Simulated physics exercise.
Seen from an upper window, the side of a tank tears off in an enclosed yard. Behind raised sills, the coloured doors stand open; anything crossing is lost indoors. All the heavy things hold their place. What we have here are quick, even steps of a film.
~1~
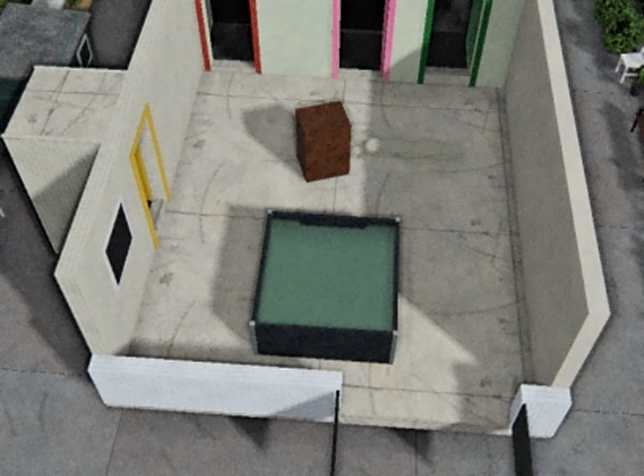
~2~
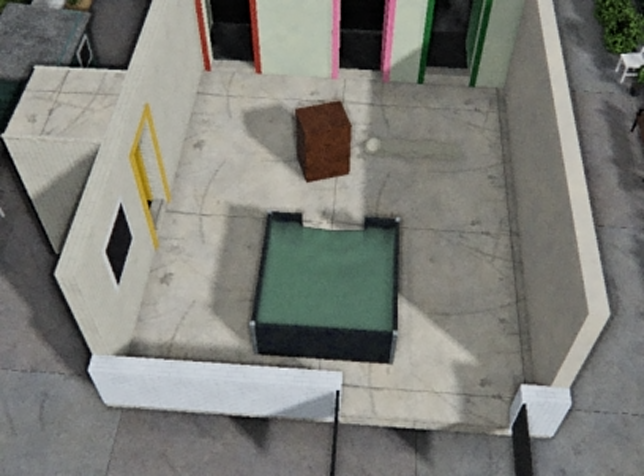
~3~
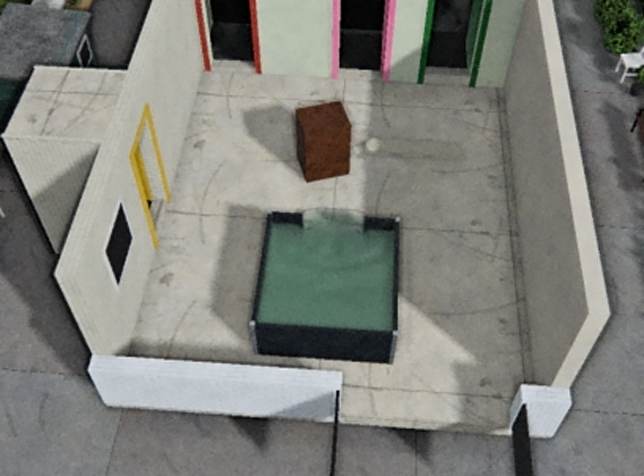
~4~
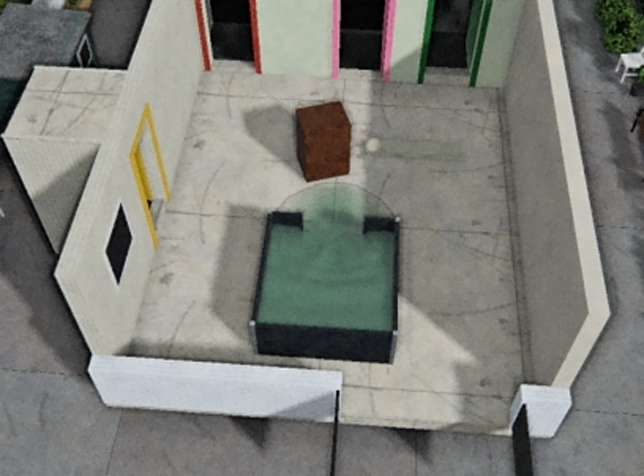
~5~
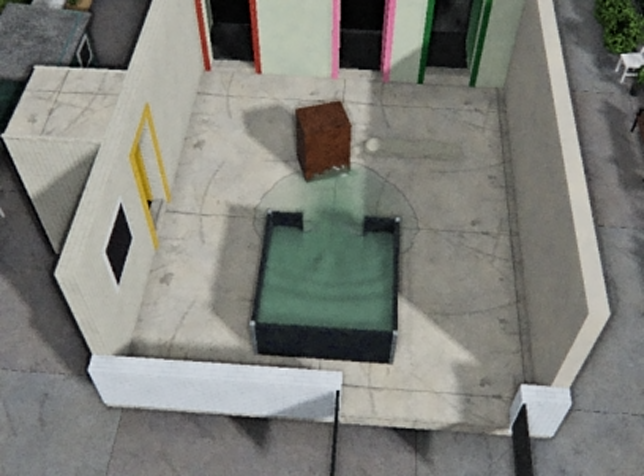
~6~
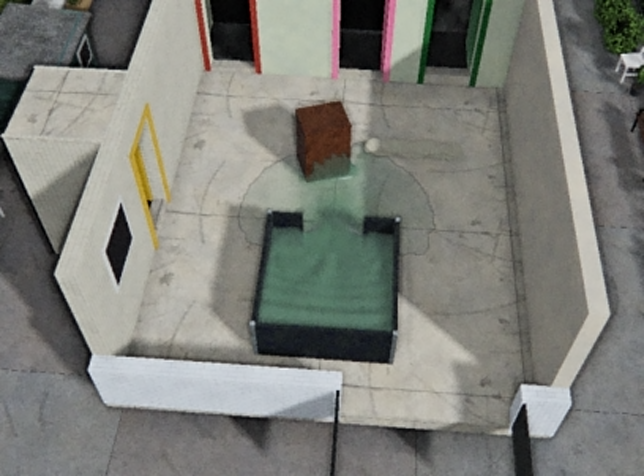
Walled yard with a dark tank of green water, its far side opening and water spreading across the paving around a brown block.
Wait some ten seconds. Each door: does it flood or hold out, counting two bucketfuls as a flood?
Red door floods, green door holds out, yellow door holds out, pink door floods.
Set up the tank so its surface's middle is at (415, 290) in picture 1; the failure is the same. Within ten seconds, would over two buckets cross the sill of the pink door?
In short: The pink one is over.
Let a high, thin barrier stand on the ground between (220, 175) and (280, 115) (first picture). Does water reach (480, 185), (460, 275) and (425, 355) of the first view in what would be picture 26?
Results in sequence: Swamped / swamped / bone-dry.
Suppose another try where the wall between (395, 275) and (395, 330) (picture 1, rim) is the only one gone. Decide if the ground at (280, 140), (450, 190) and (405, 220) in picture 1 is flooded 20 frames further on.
Sequence: Spared / wetted / wetted.
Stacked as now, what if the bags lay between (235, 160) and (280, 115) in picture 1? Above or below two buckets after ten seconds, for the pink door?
The pink door overflows.
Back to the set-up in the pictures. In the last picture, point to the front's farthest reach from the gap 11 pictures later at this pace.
Approximate pixel: (203, 71).
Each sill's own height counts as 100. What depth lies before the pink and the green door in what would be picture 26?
Readings, in sequence: 90 percent and 60 percent.
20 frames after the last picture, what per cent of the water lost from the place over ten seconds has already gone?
By my reckoning, 5 %.
A moment on, water covers 25 % of the floor; the red door not reached, the green door not reached, the yellow door not reached, the pink door wet at the sill, nothing in.
Next, water covers 45 % of the floor; the red door wet at the sill, nothing in, the green door wet at the sill, nothing in, the yellow door not reached, the pink door wet at the sill, nothing in.
Then, water covers 60 % of the floor; the red door over two buckets in, the green door wet at the sill, nothing in, the yellow door wet at the sill, nothing in, the pink door wet at the sill, nothing in.
Later, water covers 85 % of the floor; the red door over two buckets in, the green door wet at the sill, nothing in, the yellow door wet at the sill, nothing in, the pink door under two buckets in.
In the end, water covers 95 % of the floor; the red door over two buckets in, the green door wet at the sill, nothing in, the yellow door wet at the sill, nothing in, the pink door over two buckets in.
